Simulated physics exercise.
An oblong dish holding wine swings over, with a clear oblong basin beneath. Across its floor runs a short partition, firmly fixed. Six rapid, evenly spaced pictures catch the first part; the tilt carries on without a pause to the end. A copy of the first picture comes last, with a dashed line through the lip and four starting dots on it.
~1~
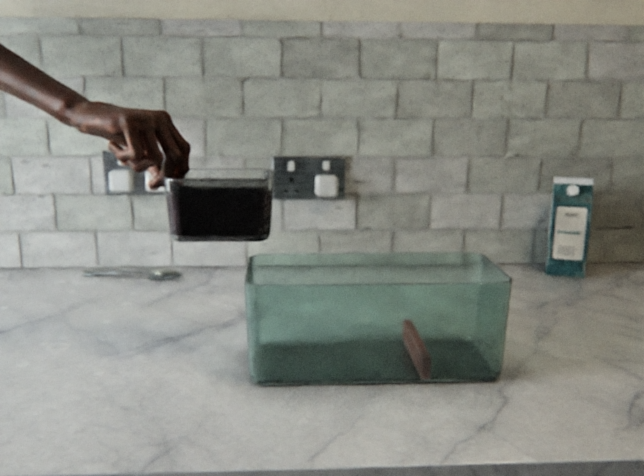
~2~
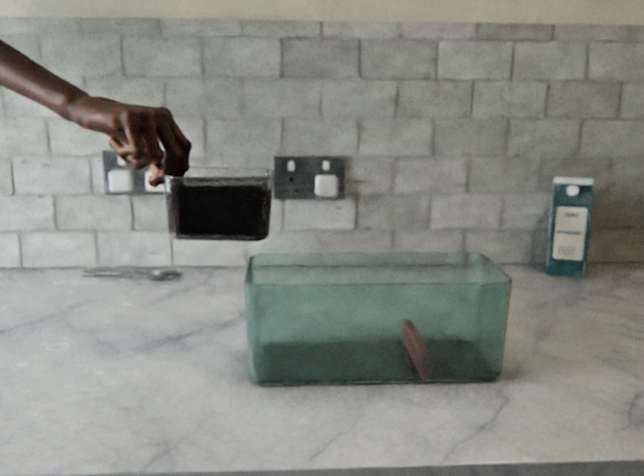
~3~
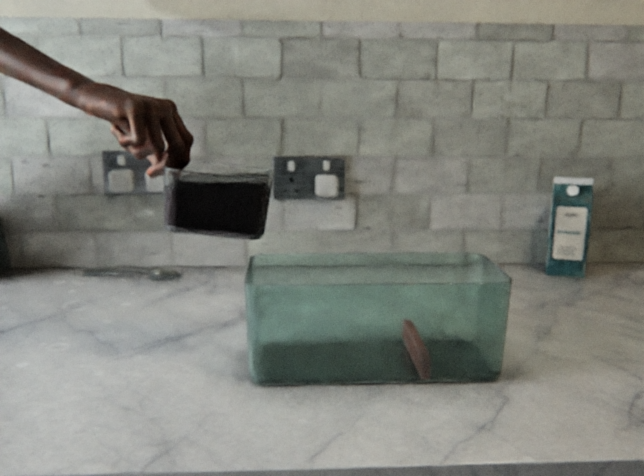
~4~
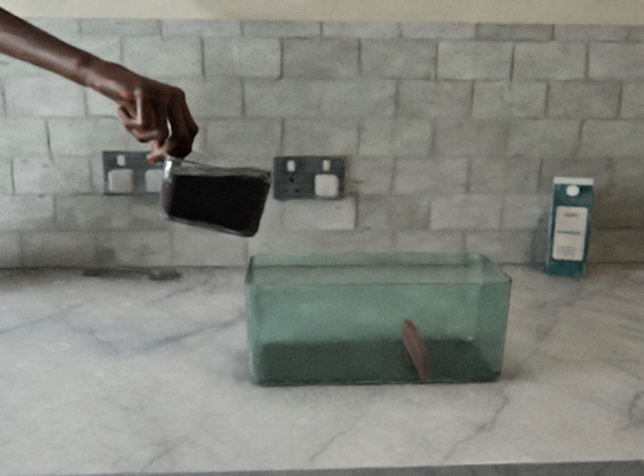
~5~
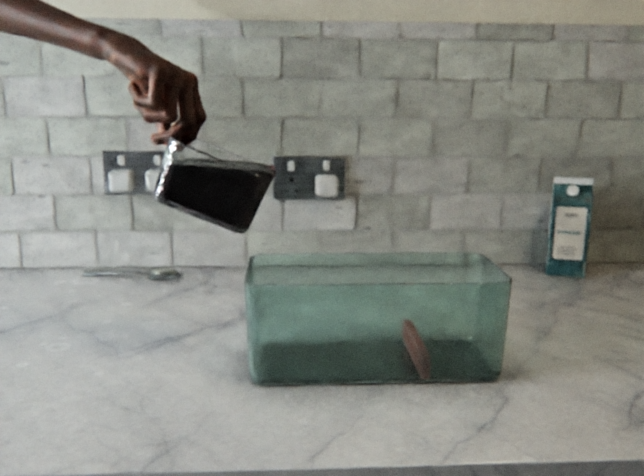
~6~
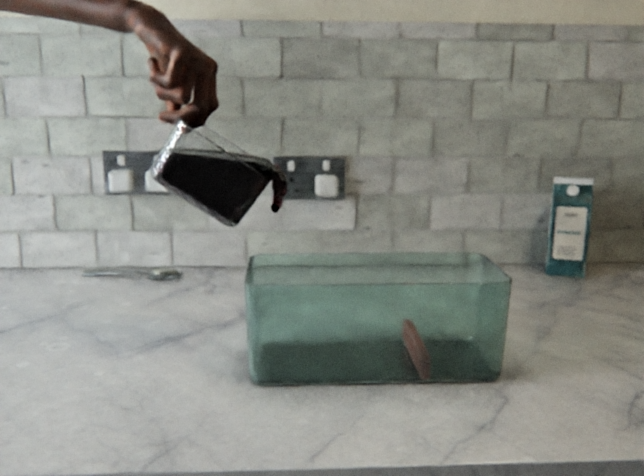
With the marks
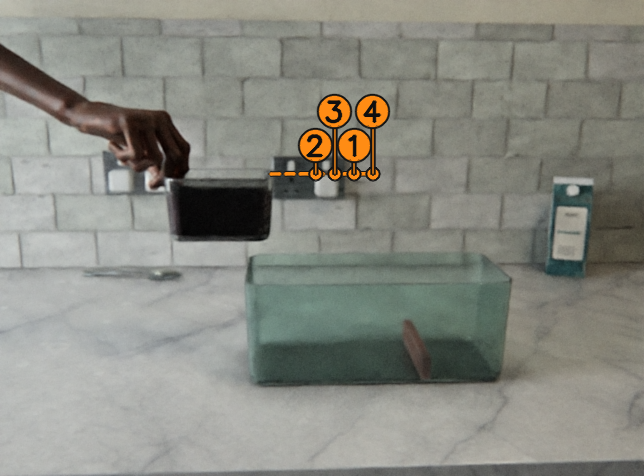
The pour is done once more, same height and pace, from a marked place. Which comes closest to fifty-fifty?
Use dot 3.
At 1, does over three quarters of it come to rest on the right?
No, it does not.
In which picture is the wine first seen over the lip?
In picture 5.
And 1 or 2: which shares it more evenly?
That would be 1.
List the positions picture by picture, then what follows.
Upright, lip at (270, 173); basin from (250, 382) to (500, 377); top of the wall at (416, 336); nothing has left yet, in the first frame.
Upright, lip at (270, 173); nothing has left yet, in the second frame.
Tipped about 6°, lip at (270, 173); nothing has left yet, in the third frame.
Tipped about 13°, lip at (270, 173); nothing has left yet, in the fourth frame.
Tipped about 22°, lip at (270, 173); wine is over the lip, down to (274, 174), in the fifth frame.
Tipped about 34°, lip at (270, 173); wine is over the lip, down to (278, 204), in the sixth frame.
In orange, 1 at (354, 173); 2 at (315, 173); 3 at (334, 173); 4 at (372, 173).
Choosing 1, about 37 % ends left of the wall and 62 % right of it.
Choosing 2, about 71 % ends left of the wall and 27 % right of it.
Choosing 3, about 47 % ends left of the wall and 52 % right of it.
Choosing 4, about 39 % ends left of the wall and 61 % right of it.
